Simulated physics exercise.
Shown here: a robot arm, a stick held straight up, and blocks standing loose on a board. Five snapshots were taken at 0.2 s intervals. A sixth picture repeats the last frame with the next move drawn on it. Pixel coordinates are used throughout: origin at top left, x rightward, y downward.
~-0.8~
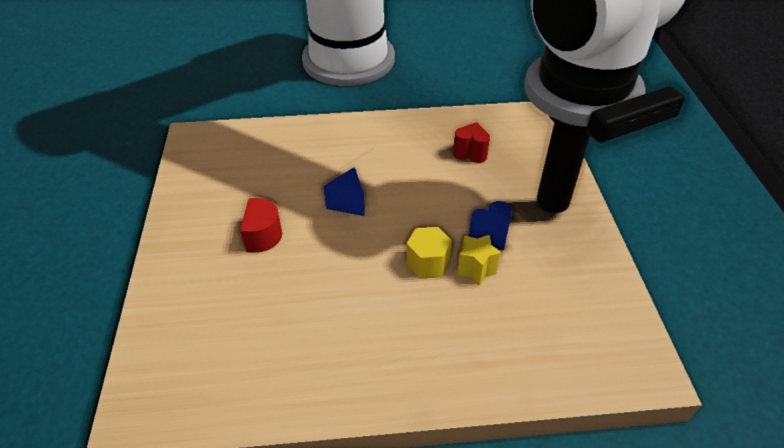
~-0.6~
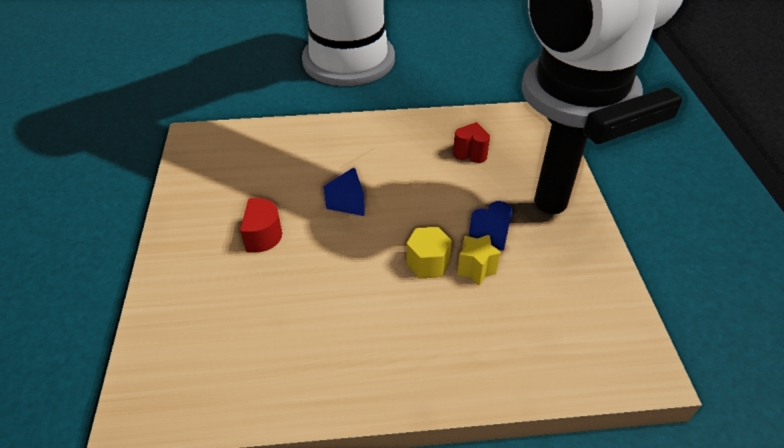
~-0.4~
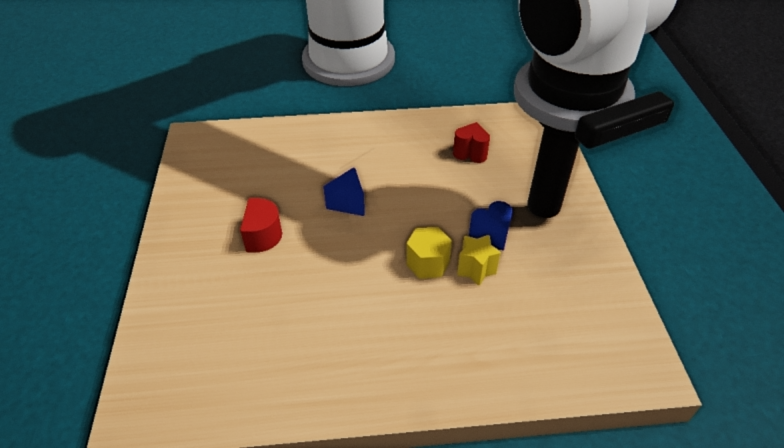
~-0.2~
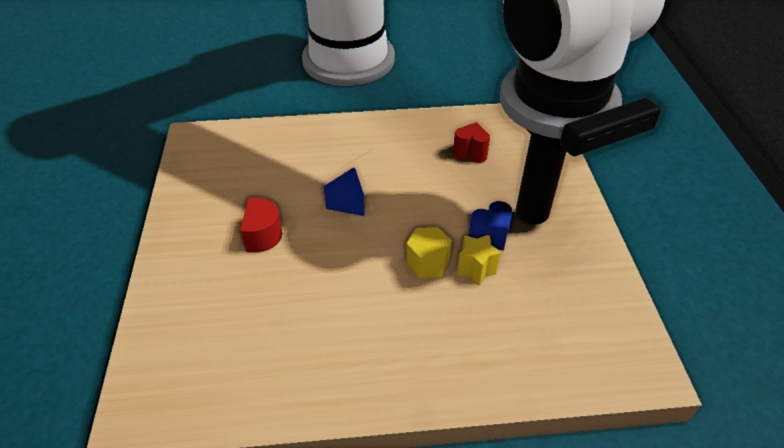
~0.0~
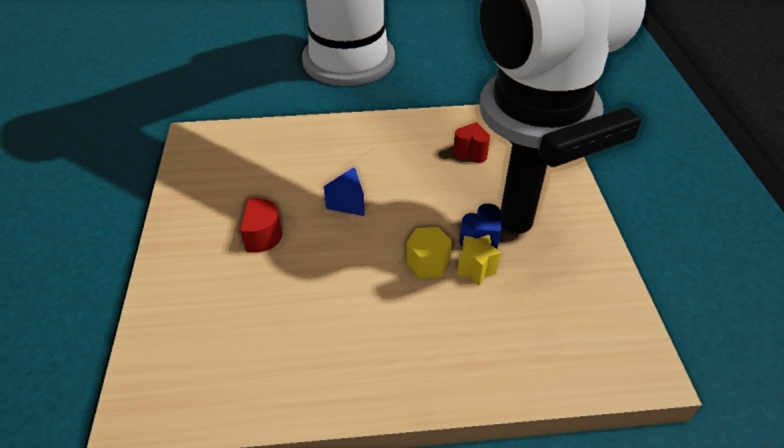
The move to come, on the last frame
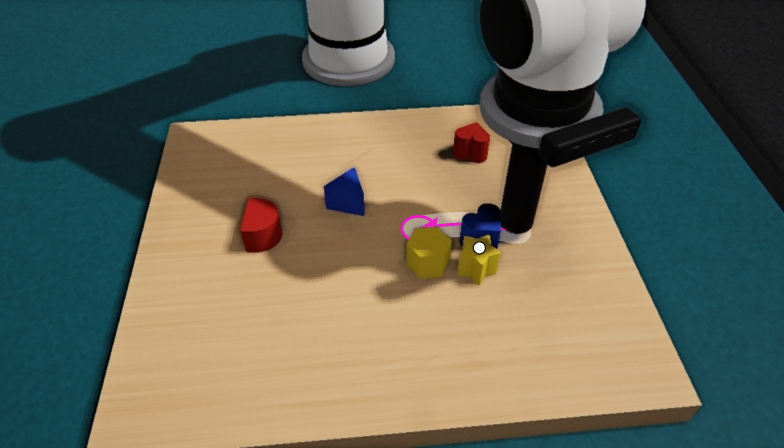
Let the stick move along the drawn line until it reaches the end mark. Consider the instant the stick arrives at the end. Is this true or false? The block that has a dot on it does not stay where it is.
That claim is false.
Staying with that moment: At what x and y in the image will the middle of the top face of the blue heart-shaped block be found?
At (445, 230).
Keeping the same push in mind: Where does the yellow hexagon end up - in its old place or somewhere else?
The yellow hexagon moves.
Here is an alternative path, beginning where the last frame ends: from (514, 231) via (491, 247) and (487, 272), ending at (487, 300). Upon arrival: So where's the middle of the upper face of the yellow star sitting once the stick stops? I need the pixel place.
It should be at about (457, 285).
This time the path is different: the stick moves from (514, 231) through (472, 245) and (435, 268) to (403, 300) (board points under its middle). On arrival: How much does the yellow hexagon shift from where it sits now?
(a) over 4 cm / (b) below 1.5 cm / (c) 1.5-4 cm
Option a.
Drawn move, from (514, 231) over (482, 225) and (450, 225) to (419, 229); the dot is on the yellow star.
The first path, step by step. One third of the way, stick (483, 217); blue heart-shaped block (462, 220), turned 50° anticlockwise.
Two thirds of the way, stick (450, 217); yellow hexagon (423, 248), turned 15° clockwise; blue heart-shaped block (446, 227), turned 90° anticlockwise.
At the end, stick (419, 220); yellow hexagon (423, 250), turned 20° clockwise; yellow star still; blue heart-shaped block (445, 230), turned 105° anticlockwise.
